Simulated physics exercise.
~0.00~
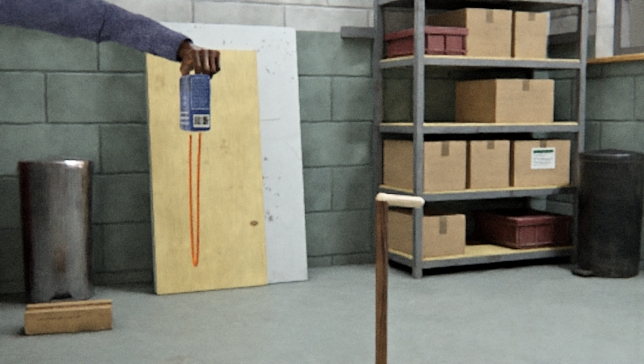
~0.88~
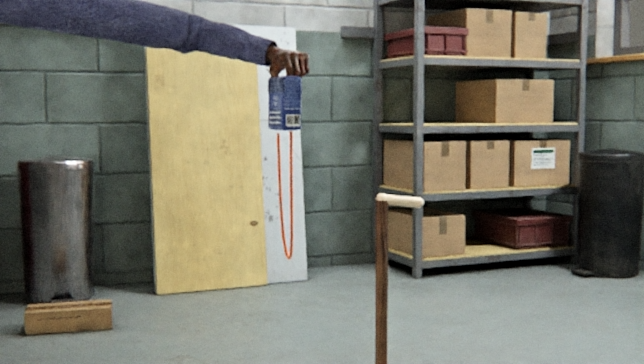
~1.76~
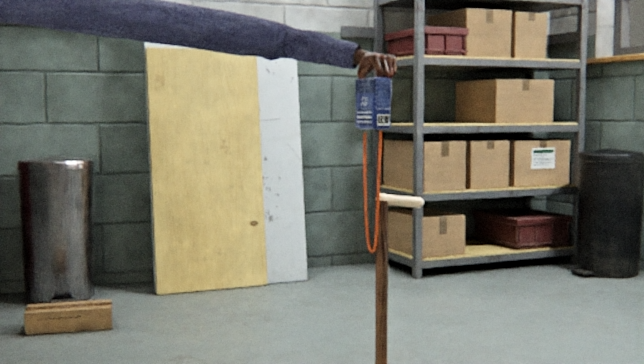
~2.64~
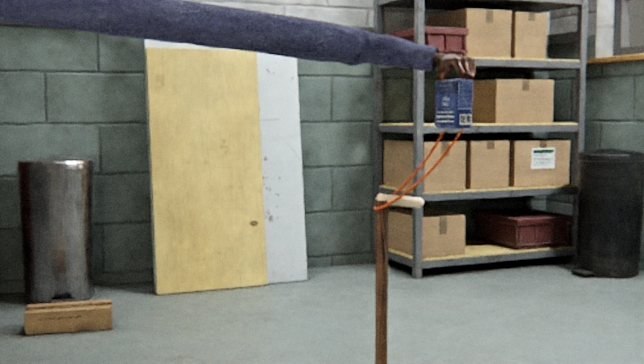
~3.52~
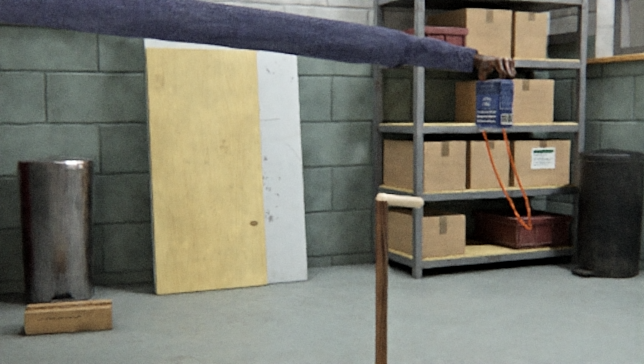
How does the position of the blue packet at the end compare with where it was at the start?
It starts on the left in front of the yellowish board, and ends to the right of the post, in front of the shelves of boxes, at about the same height.
